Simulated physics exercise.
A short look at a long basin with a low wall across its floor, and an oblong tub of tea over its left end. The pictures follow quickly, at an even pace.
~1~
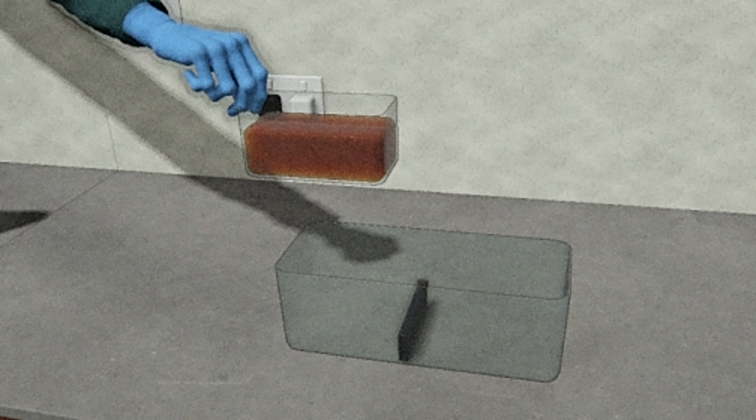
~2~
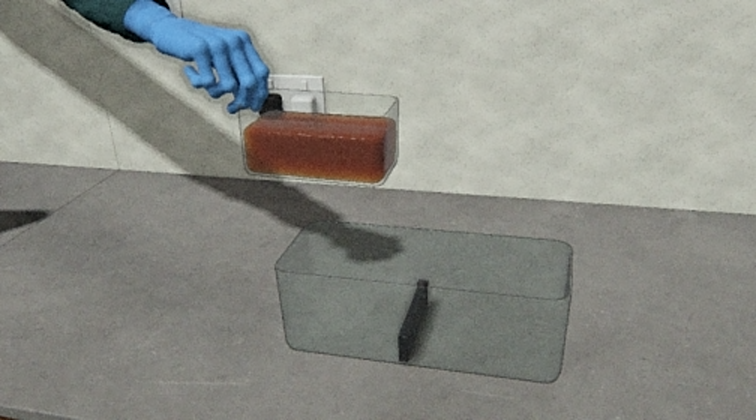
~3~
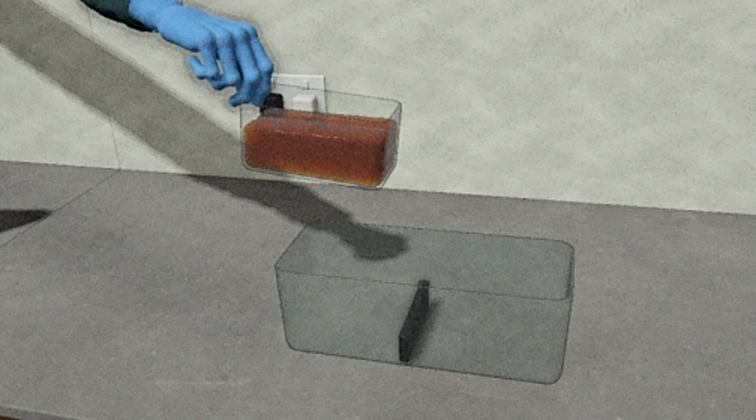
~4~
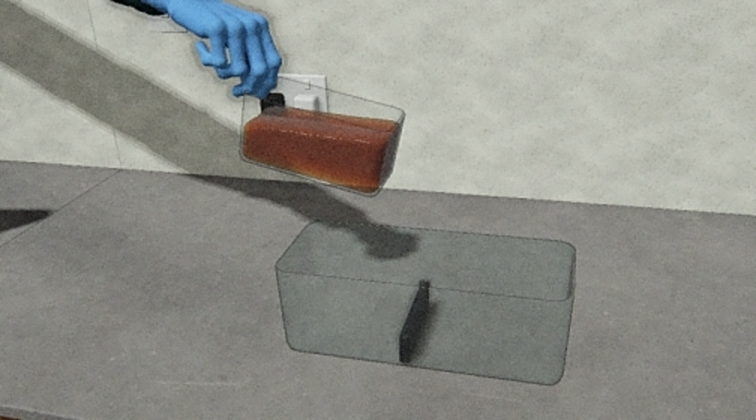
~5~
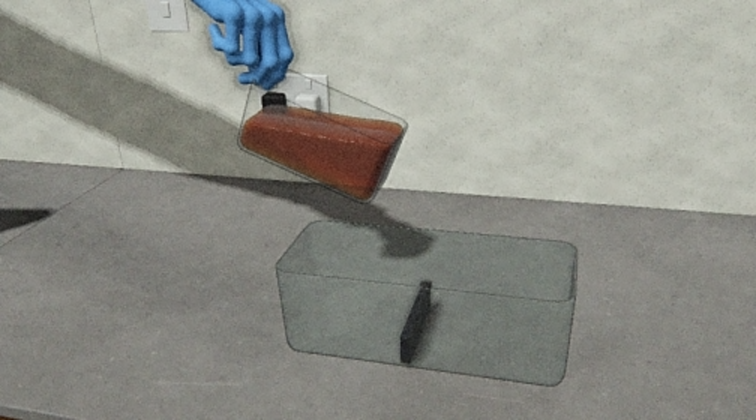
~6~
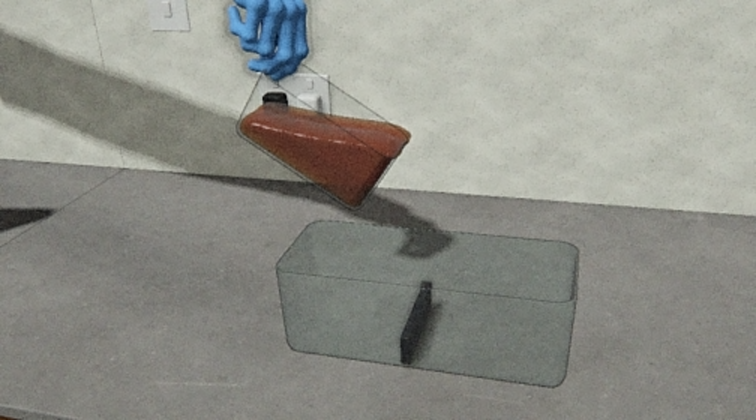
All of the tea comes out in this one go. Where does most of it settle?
Most lies in the right-hand part.
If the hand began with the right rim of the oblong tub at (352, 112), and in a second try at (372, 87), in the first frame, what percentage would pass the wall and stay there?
The first gives 40 %, the second 60 %.
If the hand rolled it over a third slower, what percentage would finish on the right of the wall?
Close to 70 per cent.
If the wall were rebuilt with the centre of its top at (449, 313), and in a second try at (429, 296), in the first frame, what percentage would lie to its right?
In turn 35 and 55 in a hundred.
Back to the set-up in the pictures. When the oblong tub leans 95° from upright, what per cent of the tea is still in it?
About 20 per cent.
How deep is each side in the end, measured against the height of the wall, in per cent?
The left part 30 per cent, the right part 60.
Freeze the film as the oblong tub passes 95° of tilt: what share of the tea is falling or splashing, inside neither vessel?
About 40 per cent.
A moment on, the tilt is 95° and 19 per cent is still to pour, 0 is left of the wall and 43 right of it.
Next, the tilt is 114° and 4 per cent is still to pour, 22 is left of the wall and 68 right of it.
Then the tilt is 114° and 0 per cent is still to pour, 29 is left of the wall and 68 right of it.
Later the tilt is 114° and 0 per cent is still to pour, 31 is left of the wall and 67 right of it.
At rest 31 per cent lies left of the wall, 66 right of it and 2 outside.
